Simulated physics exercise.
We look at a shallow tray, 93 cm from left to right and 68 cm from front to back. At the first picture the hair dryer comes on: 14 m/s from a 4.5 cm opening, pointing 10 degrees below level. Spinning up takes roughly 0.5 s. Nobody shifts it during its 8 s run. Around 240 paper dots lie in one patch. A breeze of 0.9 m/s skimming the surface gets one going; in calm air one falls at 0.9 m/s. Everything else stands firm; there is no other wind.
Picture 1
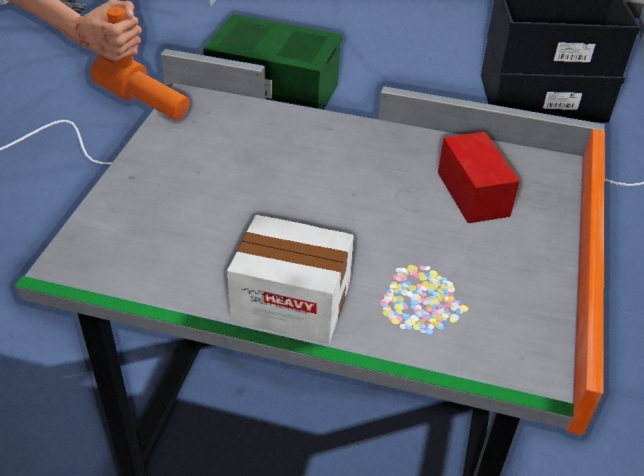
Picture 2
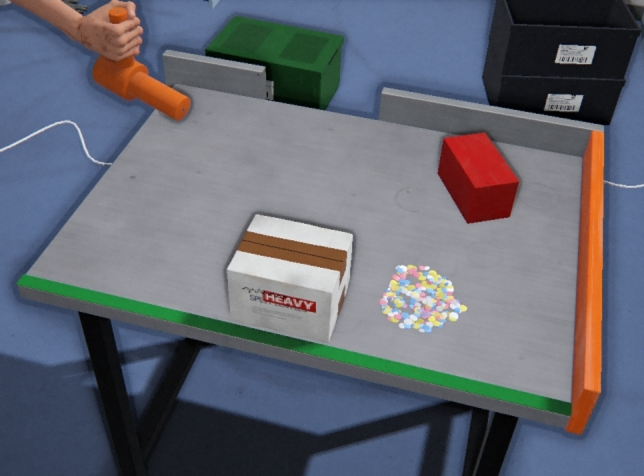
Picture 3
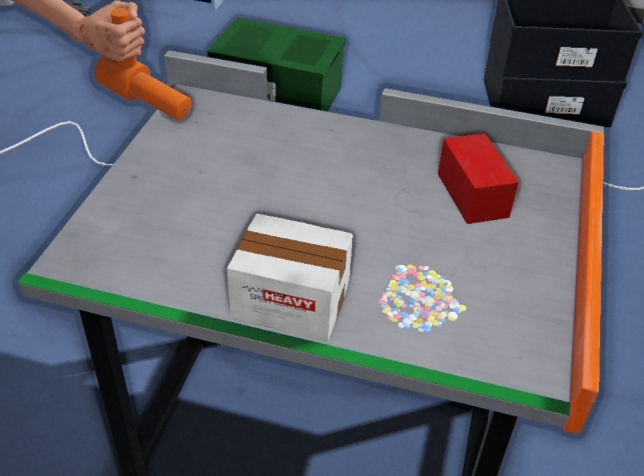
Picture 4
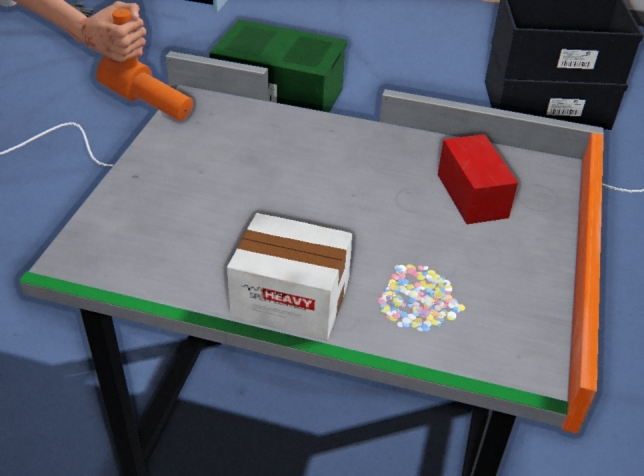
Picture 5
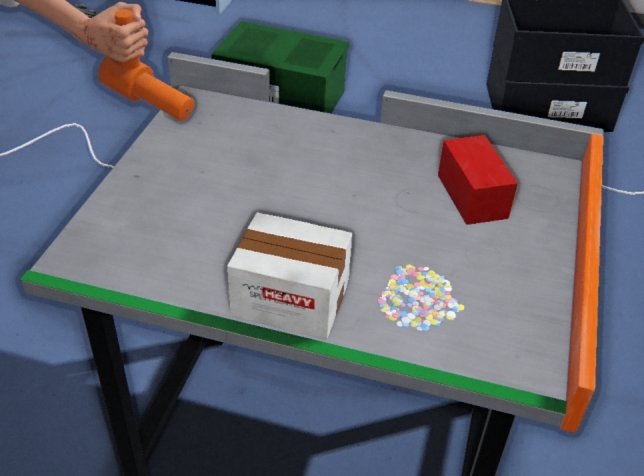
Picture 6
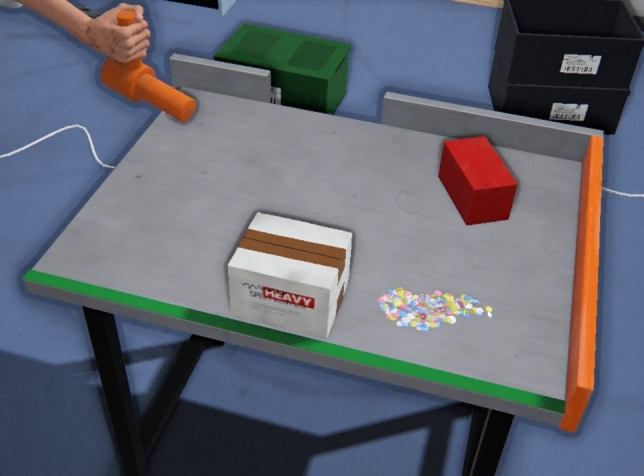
Pastel paper dots lying still in a patch on a gray tray, then some sliding rightward as a hand holds an orange hair dryer.
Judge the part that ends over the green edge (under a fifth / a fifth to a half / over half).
By then above half are over the green edge.
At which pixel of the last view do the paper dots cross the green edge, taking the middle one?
At about (485, 394).
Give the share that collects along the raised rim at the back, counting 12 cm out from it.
About 0 %.
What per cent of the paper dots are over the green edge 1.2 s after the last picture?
Some 100 per cent.
Then, 1.2 s after the last picture the count stands so, 96 % are over the green edge.
Then, 2.1 s after the last picture the count stands so, 99 % are over the green edge.
Then, 4.0 s after the last picture the count stands so, 99 % are over the green edge.
Then, 7.6 s after the last picture, at the end, 100 % are over the green edge.
